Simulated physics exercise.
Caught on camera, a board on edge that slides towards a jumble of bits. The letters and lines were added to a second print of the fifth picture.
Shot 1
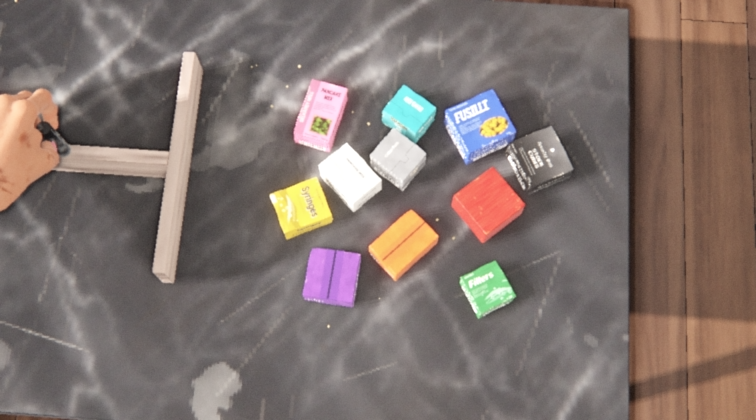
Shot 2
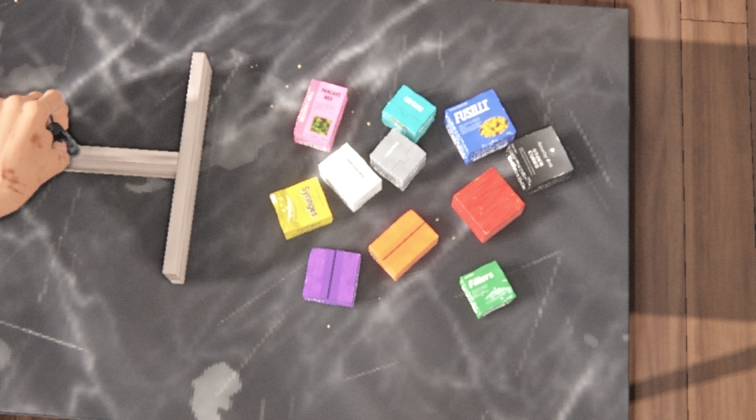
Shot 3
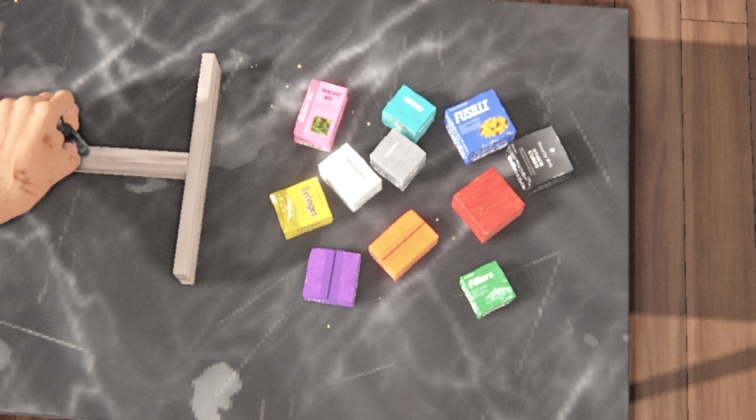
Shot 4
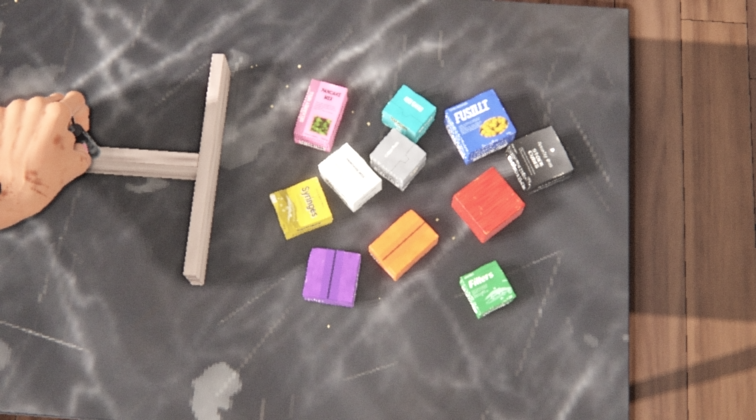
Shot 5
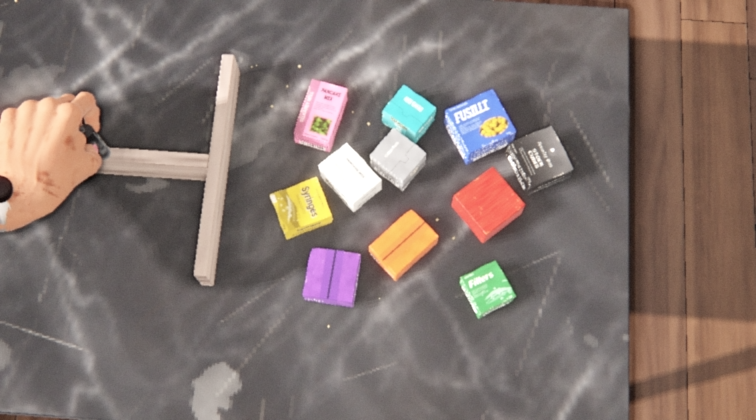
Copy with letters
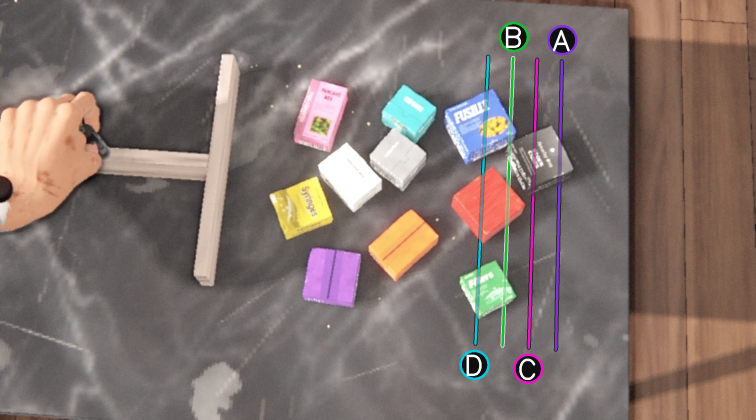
A hand gripping a T-shaped wooden tool slid its upright board slowly to the right across a dark marbled surface, closing some of the gap to a scattered group of colourful little boxes, which stayed still.
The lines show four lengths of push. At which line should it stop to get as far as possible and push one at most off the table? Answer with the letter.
Up to line B.
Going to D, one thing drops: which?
It is the black packet.
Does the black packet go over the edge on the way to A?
Yes.
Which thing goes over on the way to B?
The black packet.
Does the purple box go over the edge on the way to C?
No.
On the copy, A at (559, 199); B at (508, 196); C at (533, 197); D at (482, 194).
On B. First, board (320, 168); pink packet (352, 117); purple box (344, 277).
Then, board (426, 176); black packet (582, 176); blue packet (543, 127).
Finally, board (508, 181); black packet over the edge; blue packet (620, 132); one fallen.
By contrast, A drops five; C drops two; D is within the limit but short.
